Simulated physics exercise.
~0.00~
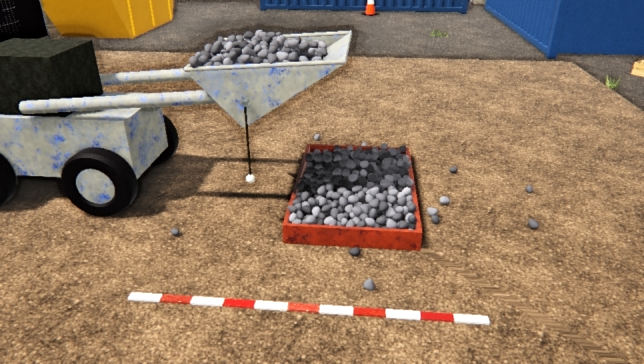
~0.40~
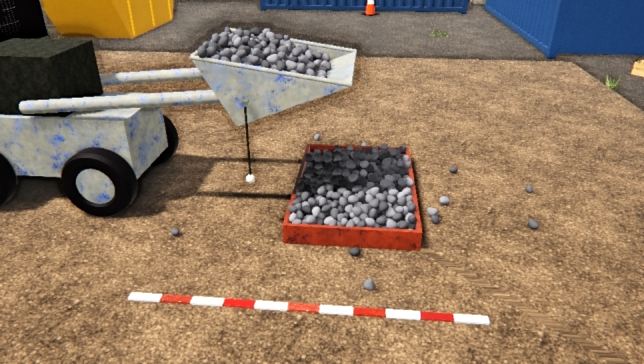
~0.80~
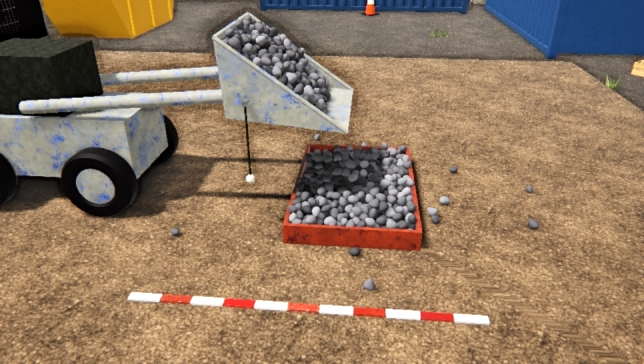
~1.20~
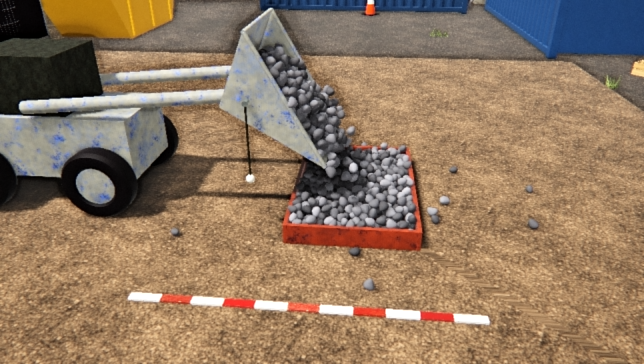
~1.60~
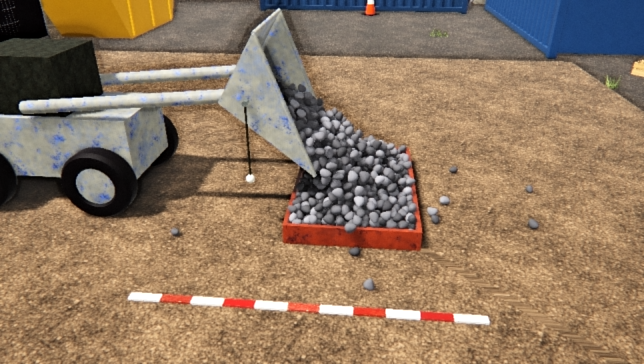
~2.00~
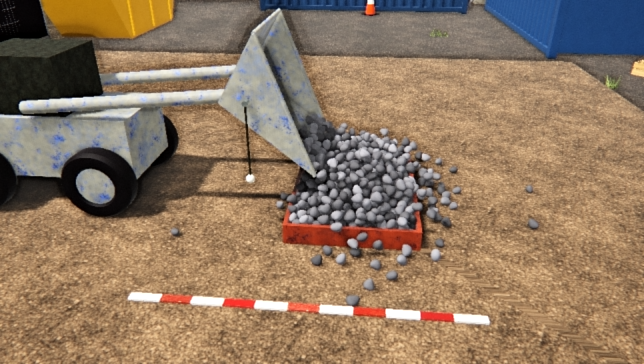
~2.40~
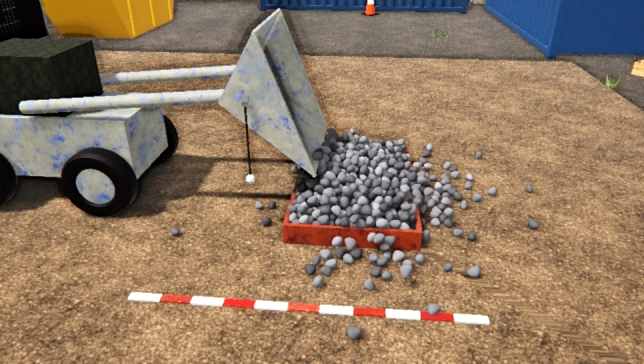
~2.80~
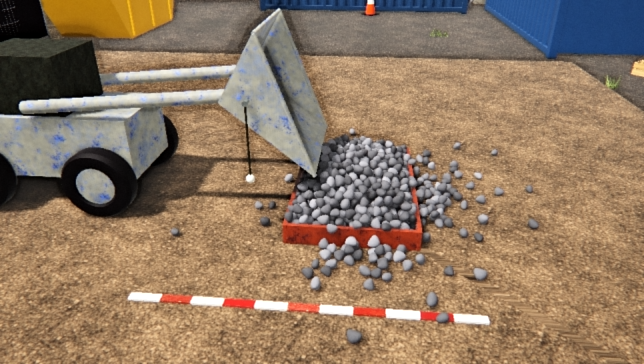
To begin with, a pale, blue-speckled loader stands at the left, its raised bucket heaped with grey stones beside a low red bin already partly filled with similar stones. The bucket starts to tip forward, slowly at first, while its load stays inside. As it tilts steeply, the stones slide down the floor and pour over the lip into the bin. They pile up into a heap, and some spill over the front and right edges. Finally the bucket hangs steeply tipped and still, the bin is heaped full, and loose stones lie scattered on the ground toward the striped staff.
